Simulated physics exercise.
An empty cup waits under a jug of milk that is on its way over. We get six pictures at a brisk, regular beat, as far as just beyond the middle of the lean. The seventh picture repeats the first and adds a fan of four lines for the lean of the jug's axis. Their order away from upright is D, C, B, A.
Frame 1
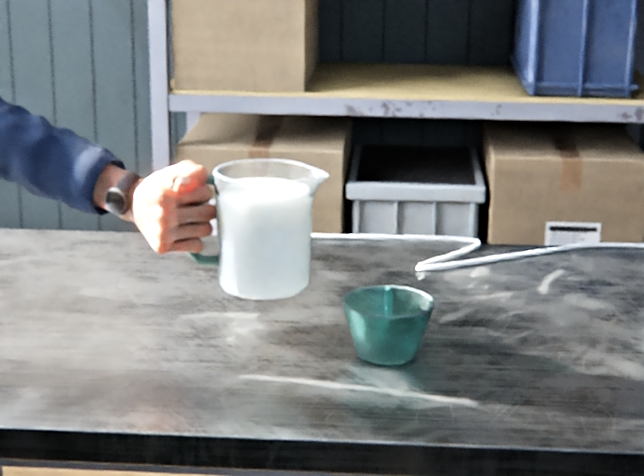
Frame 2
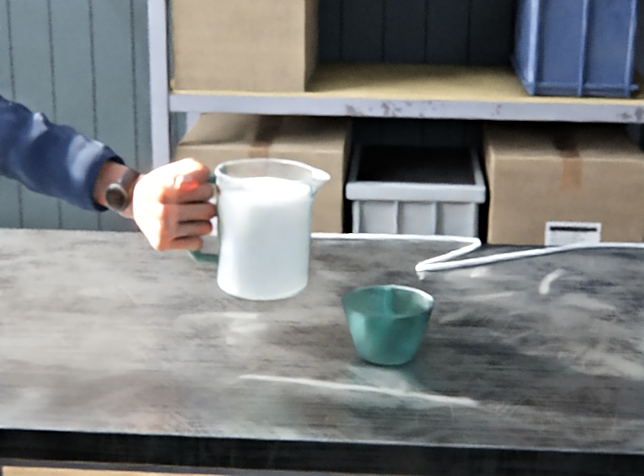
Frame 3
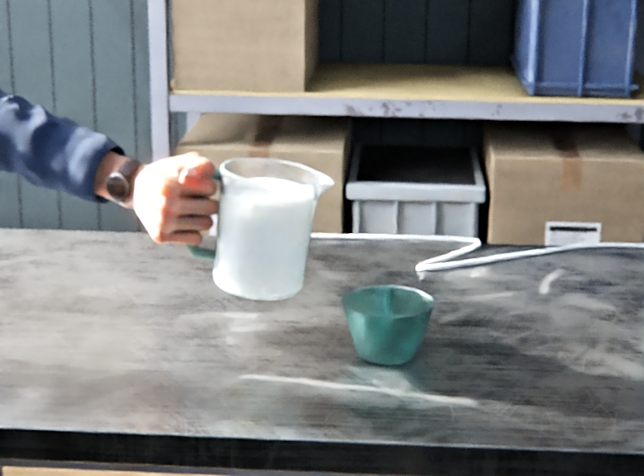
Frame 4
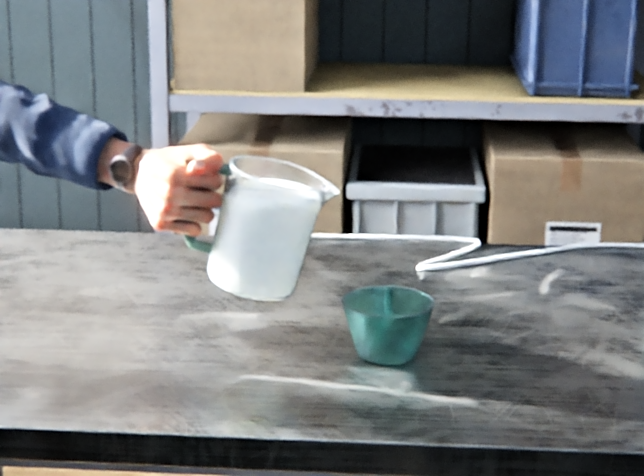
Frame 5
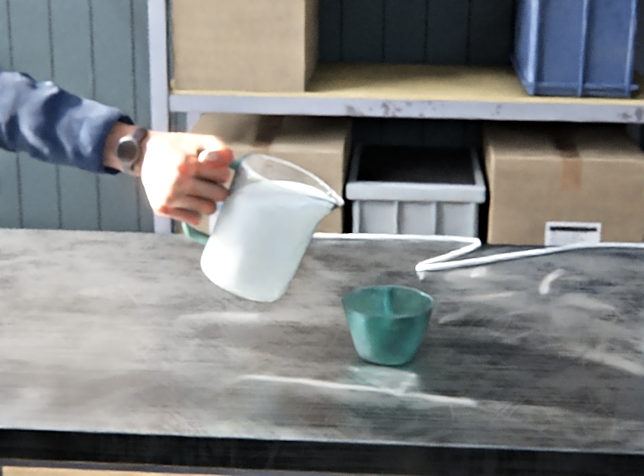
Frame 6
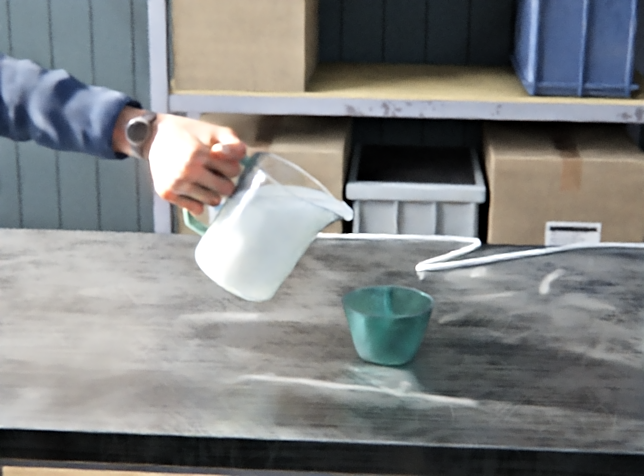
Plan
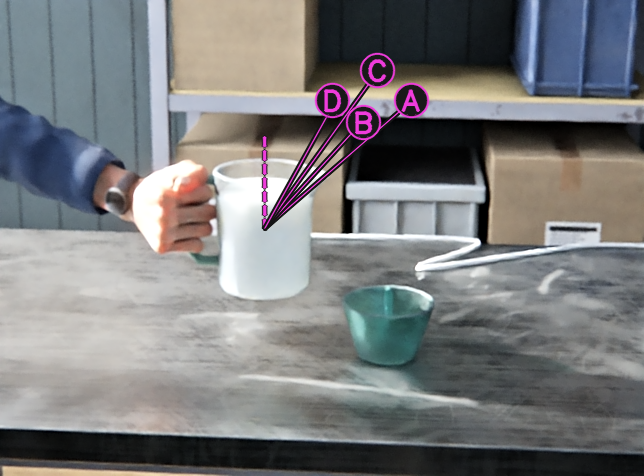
At a dark, scuffed workbench in front of shelves with boxes and bins, a hand wearing a watch holds a clear jug of milk upright, up and to the left of a small green cup. The hand gradually tilts the jug to the right, until milk just crosses its lip.
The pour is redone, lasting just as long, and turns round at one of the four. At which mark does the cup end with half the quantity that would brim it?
Mark A.
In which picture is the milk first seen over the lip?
In picture 6.
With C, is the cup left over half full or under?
Under half.
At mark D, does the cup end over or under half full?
Under.
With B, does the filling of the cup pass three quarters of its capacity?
No.
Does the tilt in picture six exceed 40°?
No, it does not.
In magenta, A at (399, 111); B at (350, 134); C at (368, 84); D at (326, 117).
With A, the cup ends with about 50 % of what it can hold.
With B, the cup ends with about 32 % of what it can hold.
With C, the cup ends with about 19 % of what it can hold.
With D, the cup ends with about 10 % of what it can hold.
